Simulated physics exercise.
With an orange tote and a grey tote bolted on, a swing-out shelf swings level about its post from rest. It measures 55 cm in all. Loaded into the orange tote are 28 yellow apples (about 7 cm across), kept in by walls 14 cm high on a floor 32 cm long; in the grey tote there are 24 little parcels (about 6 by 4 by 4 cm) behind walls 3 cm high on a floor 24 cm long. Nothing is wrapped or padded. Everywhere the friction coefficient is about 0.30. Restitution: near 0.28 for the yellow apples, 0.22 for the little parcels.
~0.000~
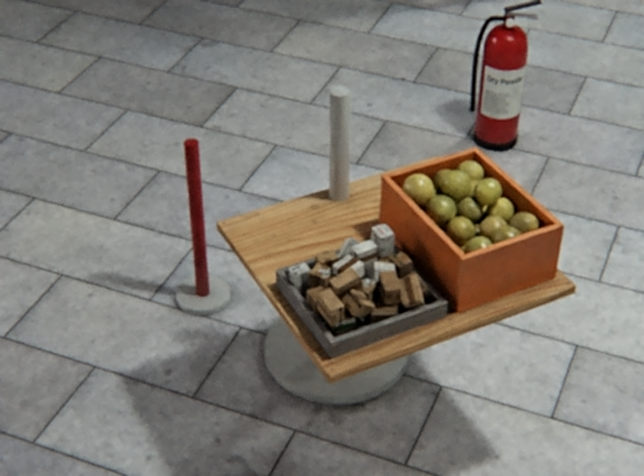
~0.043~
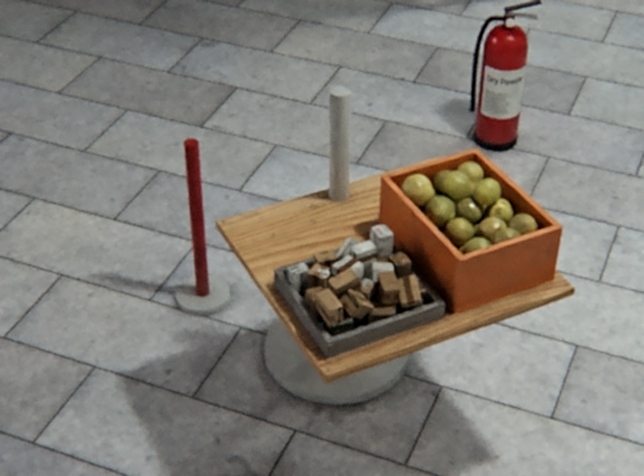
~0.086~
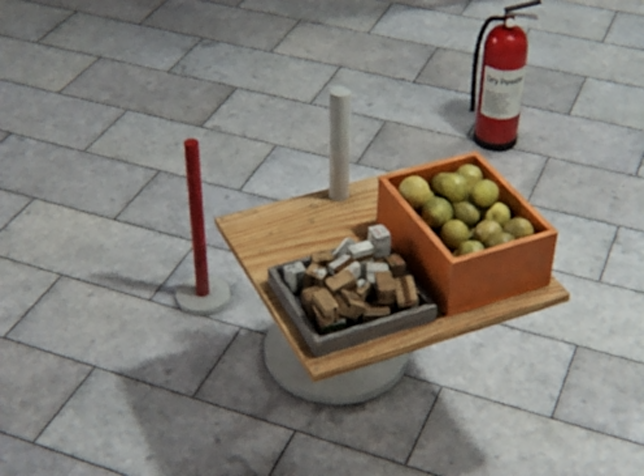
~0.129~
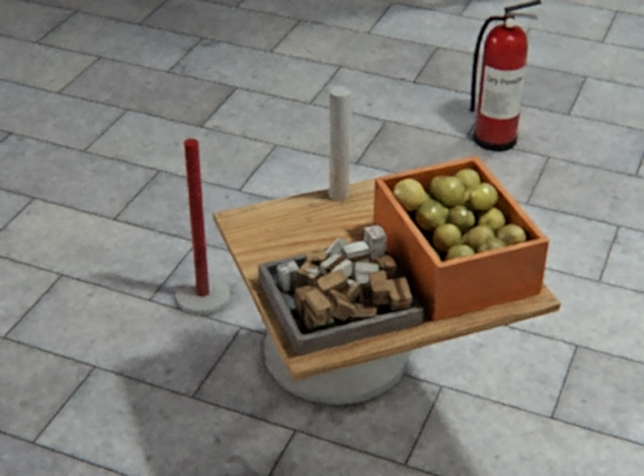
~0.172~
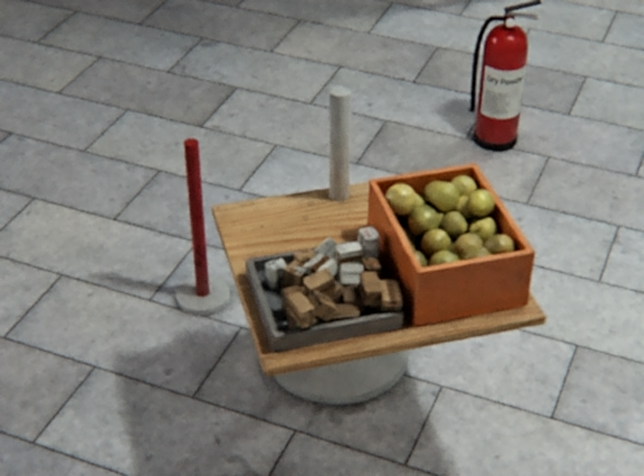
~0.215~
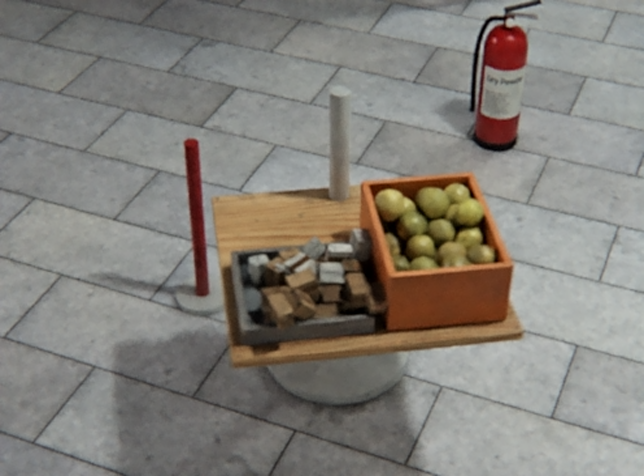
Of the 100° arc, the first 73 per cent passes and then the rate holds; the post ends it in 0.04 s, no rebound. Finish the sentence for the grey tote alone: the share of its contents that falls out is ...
Above one sixth.
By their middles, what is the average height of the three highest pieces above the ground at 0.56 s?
I'd guess about 72 cm.
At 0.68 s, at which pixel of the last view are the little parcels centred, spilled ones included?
Around (170, 179) in pixels.
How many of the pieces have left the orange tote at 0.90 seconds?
Roughly, out by then: Orange tote 2.
After 0.48 s, the shelf hits the red post.
After 0.56 s, the orange tote has all 28 and the grey tote is down by 5 of 24.
After 0.68 s, the orange tote is down by 2 of 28 and the grey tote is down by 6 of 24.
After 0.90 s, the orange tote is down by 2 of 28 and the grey tote is down by 7 of 24.
Final count (at 1.34 s), the orange tote is down by 2 of 28 and the grey tote is down by 7 of 24. Asked share, 7 of 24, 29 per cent.
